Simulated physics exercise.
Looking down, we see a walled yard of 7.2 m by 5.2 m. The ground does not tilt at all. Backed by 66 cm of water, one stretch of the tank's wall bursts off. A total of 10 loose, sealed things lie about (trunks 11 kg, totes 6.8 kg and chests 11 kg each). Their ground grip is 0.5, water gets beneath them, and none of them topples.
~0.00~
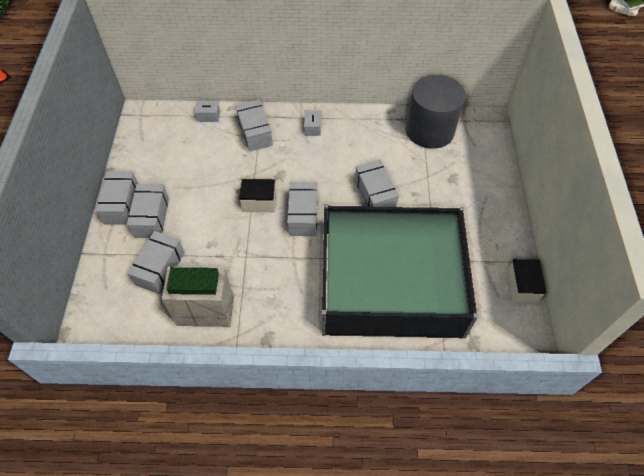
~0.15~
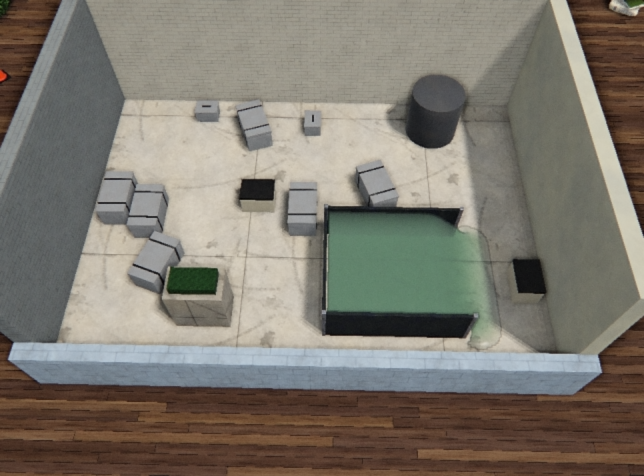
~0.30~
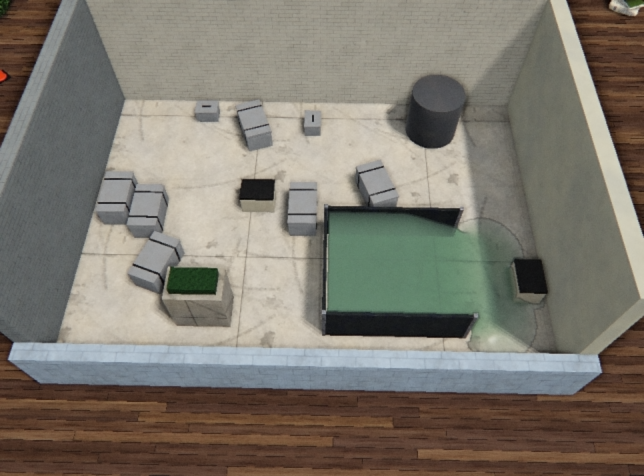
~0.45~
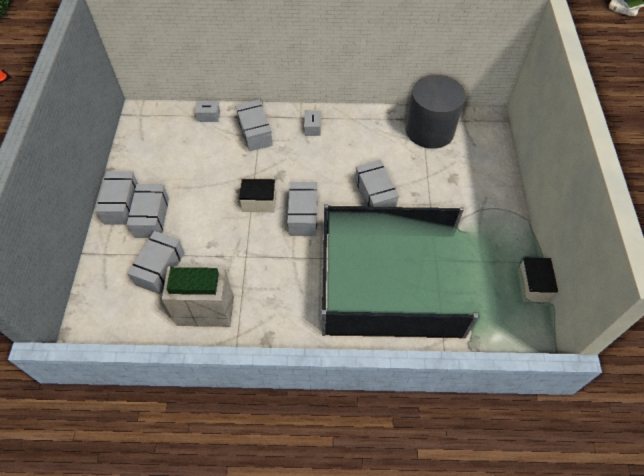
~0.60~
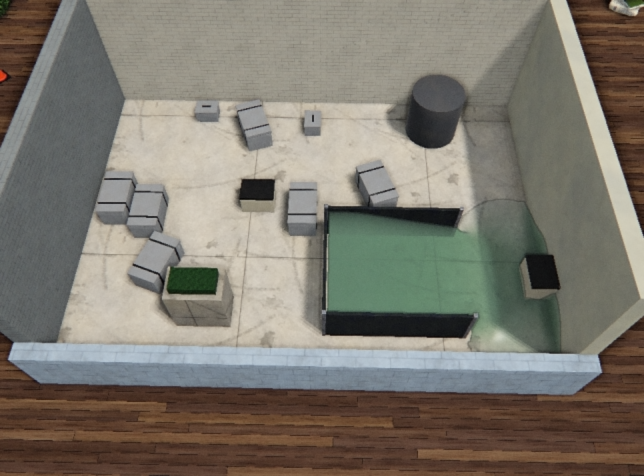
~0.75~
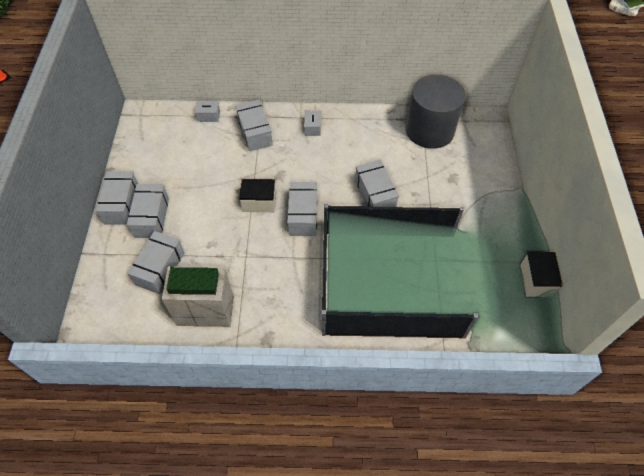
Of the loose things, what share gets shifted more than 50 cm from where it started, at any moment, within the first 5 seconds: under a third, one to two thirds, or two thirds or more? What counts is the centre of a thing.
Under a third.
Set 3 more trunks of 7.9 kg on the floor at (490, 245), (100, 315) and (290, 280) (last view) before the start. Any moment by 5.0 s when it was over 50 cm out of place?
The first comes out beyond the limit, the second beyond the limit, the third within the limit.
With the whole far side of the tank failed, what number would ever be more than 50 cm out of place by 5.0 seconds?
Result: 7 of them.
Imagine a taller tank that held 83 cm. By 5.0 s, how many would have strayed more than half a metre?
The answer would then be 5.
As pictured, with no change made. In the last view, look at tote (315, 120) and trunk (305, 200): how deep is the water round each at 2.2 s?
About 0 and 0 cm.
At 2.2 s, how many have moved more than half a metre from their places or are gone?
Result: 0.
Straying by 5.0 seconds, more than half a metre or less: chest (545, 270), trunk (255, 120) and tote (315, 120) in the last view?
In order: Farther, farther and farther.
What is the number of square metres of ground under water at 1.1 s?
7.5 m2.
After 1.1 s 0 of 10 are over 50 cm from their spots; 1 afloat.
After 2.2 s 0 of 10 are over 50 cm from their spots; 1 afloat.
After 3.5 s 1 of 10 are over 50 cm from their spots; 1 afloat.
After 5.0 s 3 of 10 are over 50 cm from their spots, and 3 have been at some point; 2 afloat.
